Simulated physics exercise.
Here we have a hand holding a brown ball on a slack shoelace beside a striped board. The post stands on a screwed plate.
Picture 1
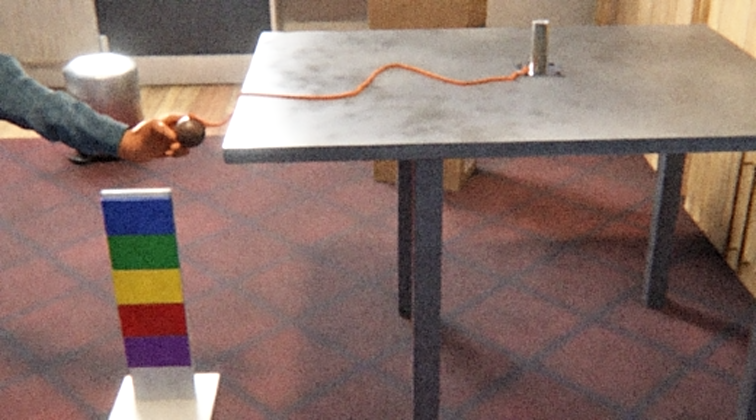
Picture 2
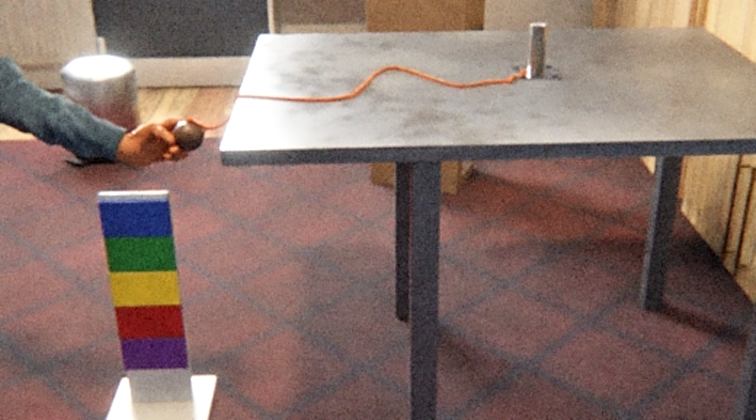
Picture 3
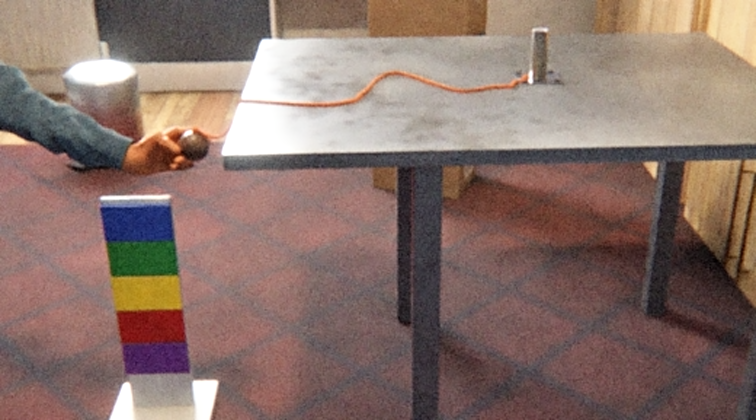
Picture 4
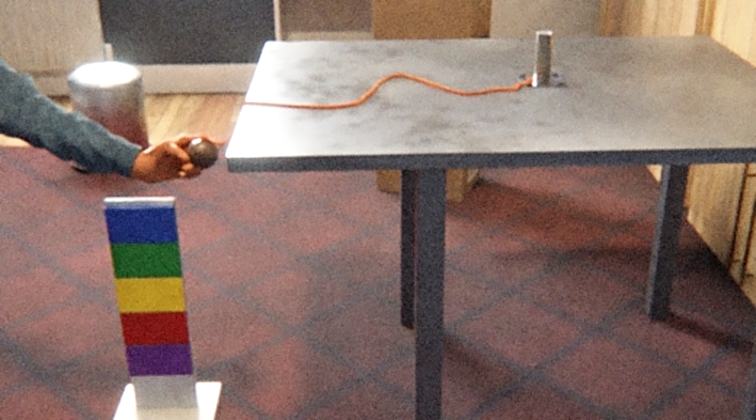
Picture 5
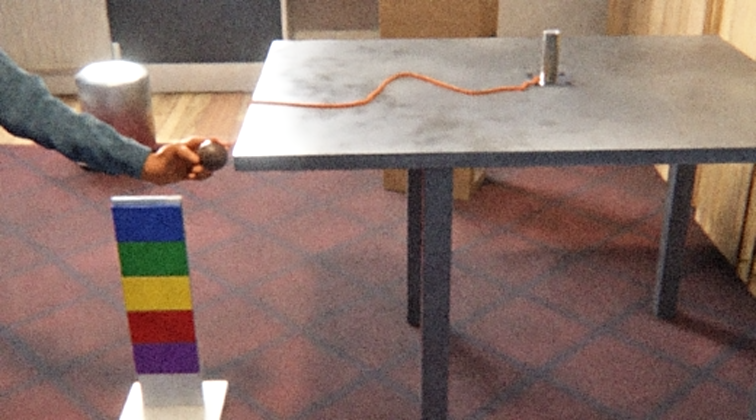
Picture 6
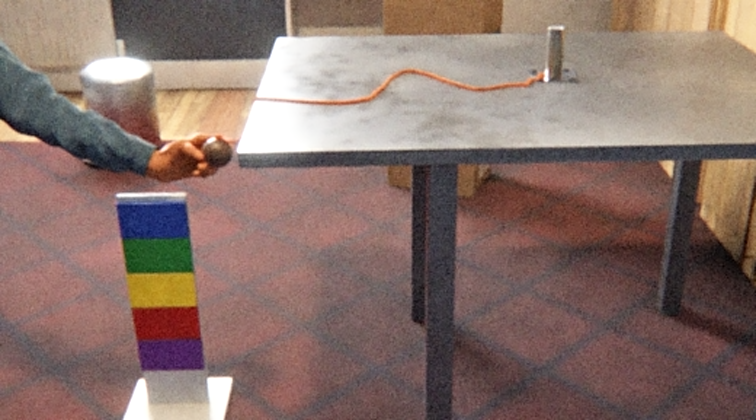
Beside a metal table, a hand holds a brown ball on a slack orange lace, barely moving.
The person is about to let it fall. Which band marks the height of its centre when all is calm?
The shoelace holds its middle at yellow.
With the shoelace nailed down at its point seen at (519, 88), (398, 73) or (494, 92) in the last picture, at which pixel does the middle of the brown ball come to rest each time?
Near (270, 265), (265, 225) and (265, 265).
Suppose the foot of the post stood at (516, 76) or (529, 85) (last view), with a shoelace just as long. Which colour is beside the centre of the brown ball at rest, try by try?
Taking them in turn: Red; red.
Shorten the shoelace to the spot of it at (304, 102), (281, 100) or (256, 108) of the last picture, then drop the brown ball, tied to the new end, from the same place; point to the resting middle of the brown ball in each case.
Try by try, around (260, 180), (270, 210) and (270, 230).
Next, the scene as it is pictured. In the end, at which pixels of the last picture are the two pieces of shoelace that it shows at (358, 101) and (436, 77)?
They go to (259, 117) and to (389, 84).
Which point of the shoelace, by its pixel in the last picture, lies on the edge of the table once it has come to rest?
It lies at about (372, 97).
A little later, ball near (283, 273); level with yellow.
Next, ball near (261, 282); level with yellow.
When it is over, ball near (271, 282); level with yellow. At yellow.
